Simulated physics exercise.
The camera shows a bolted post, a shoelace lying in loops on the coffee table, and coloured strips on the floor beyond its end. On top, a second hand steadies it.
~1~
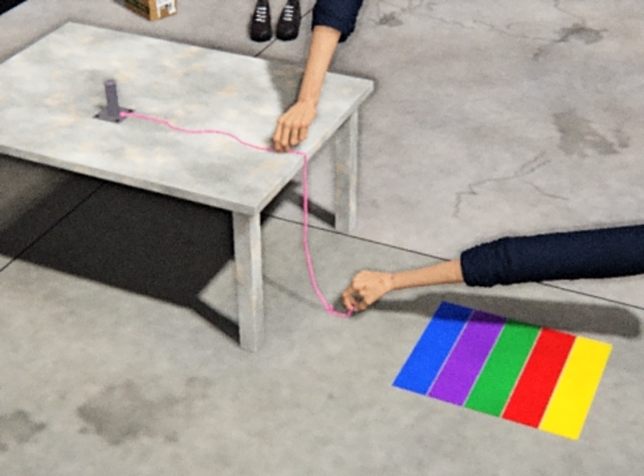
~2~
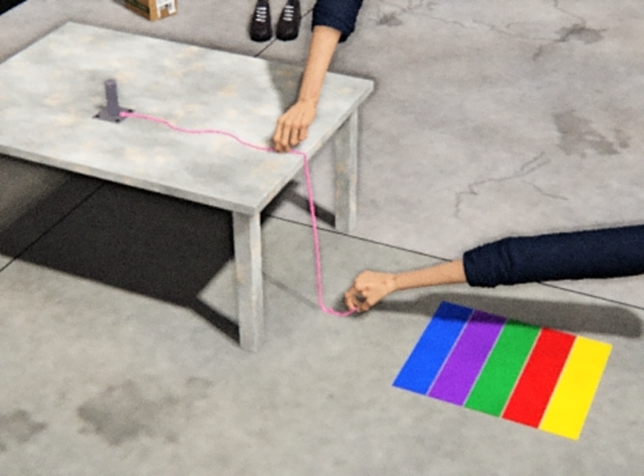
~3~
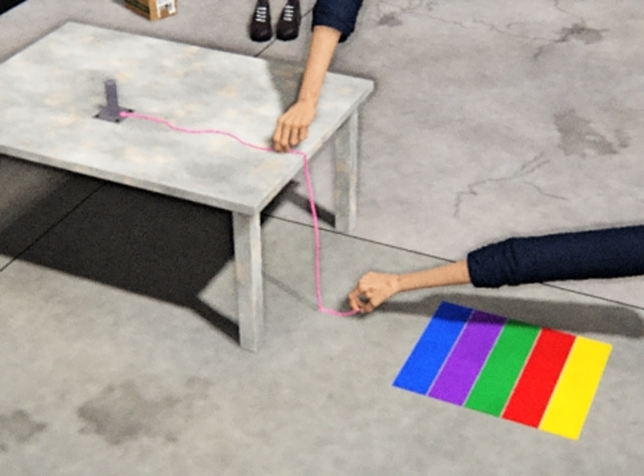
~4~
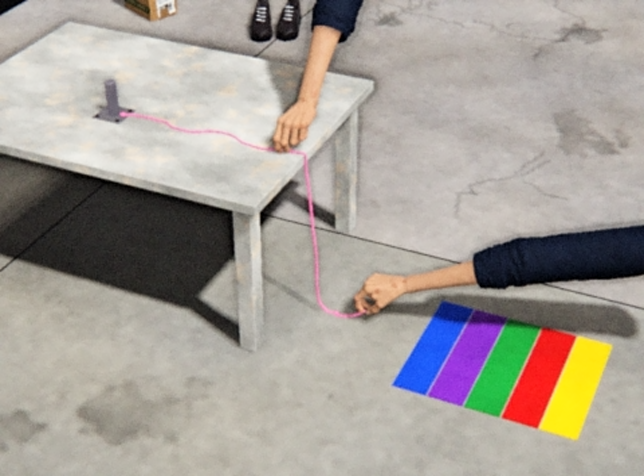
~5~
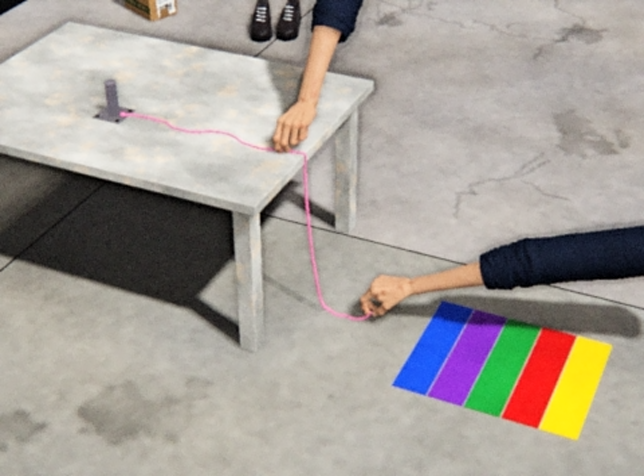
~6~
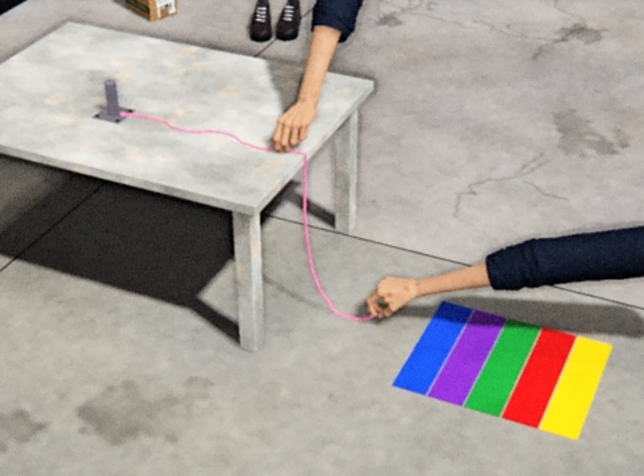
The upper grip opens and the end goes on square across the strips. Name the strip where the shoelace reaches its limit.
Purple.
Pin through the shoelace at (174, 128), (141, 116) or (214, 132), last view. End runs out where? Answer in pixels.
Pixel places, try by try: (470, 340), (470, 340), (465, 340).
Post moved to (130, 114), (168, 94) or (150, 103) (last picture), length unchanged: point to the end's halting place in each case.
Try by try: (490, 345), (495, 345) and (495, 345).
Soon after, end near (412, 324); short of the strips.
Then, end near (451, 334); over blue.
At full stretch, end near (474, 340); over purple. It gets as far as the purple strip.
